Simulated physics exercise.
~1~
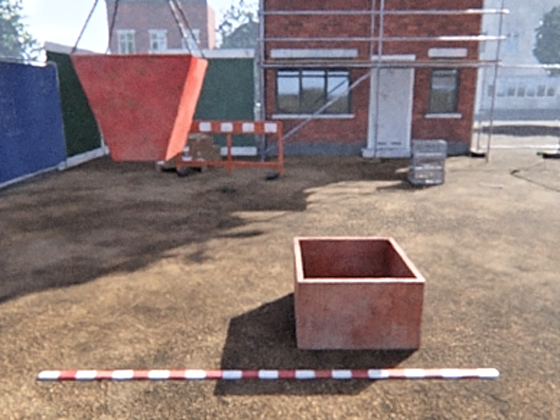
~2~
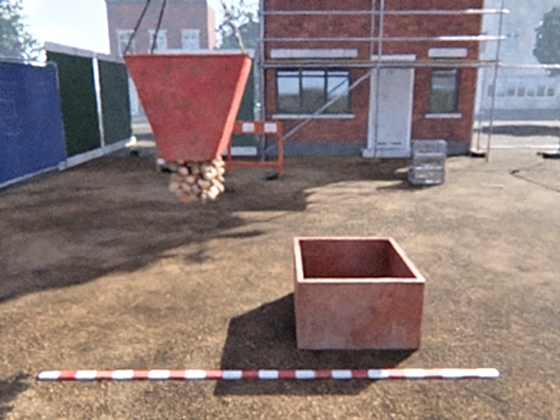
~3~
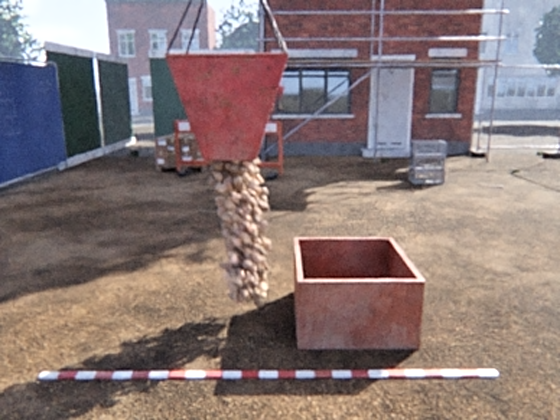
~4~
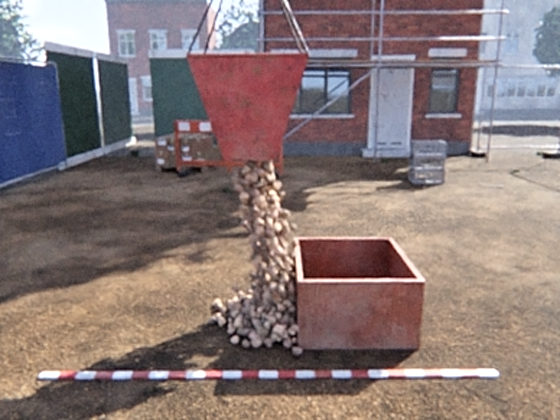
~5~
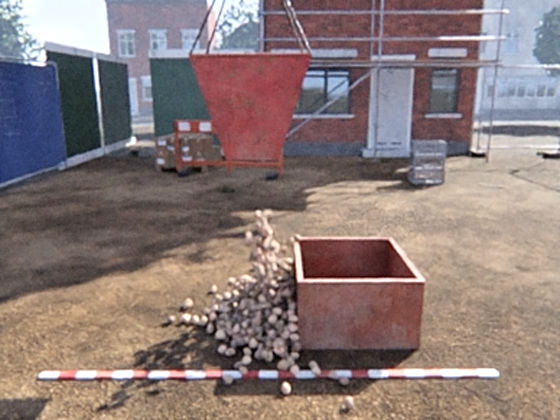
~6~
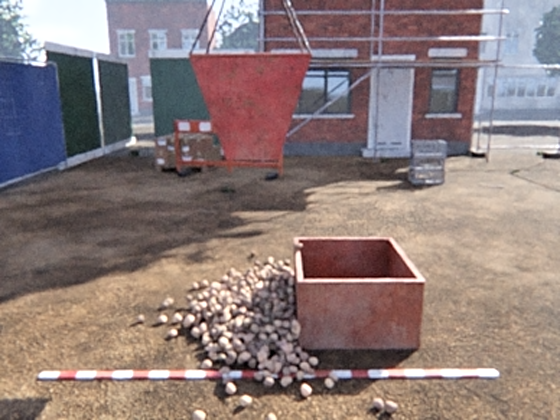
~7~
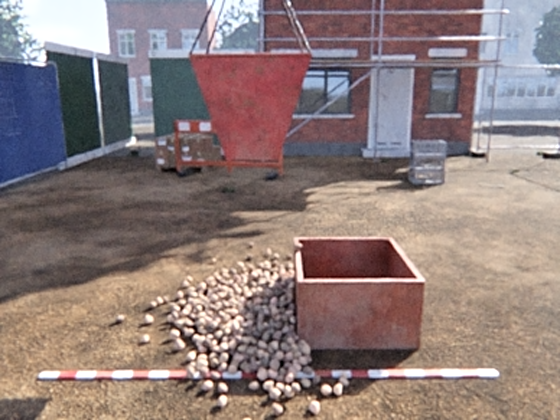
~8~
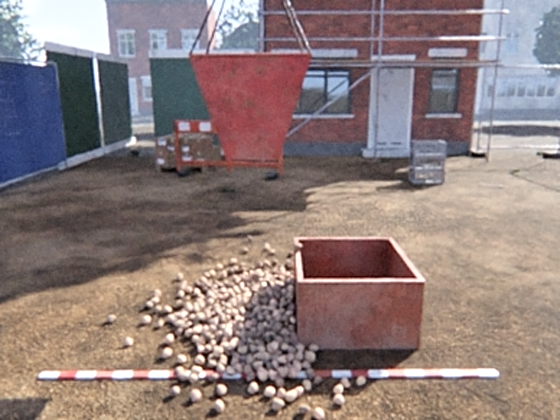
A red skip swings right, dropping pale cobbles that pile up left of the bin.
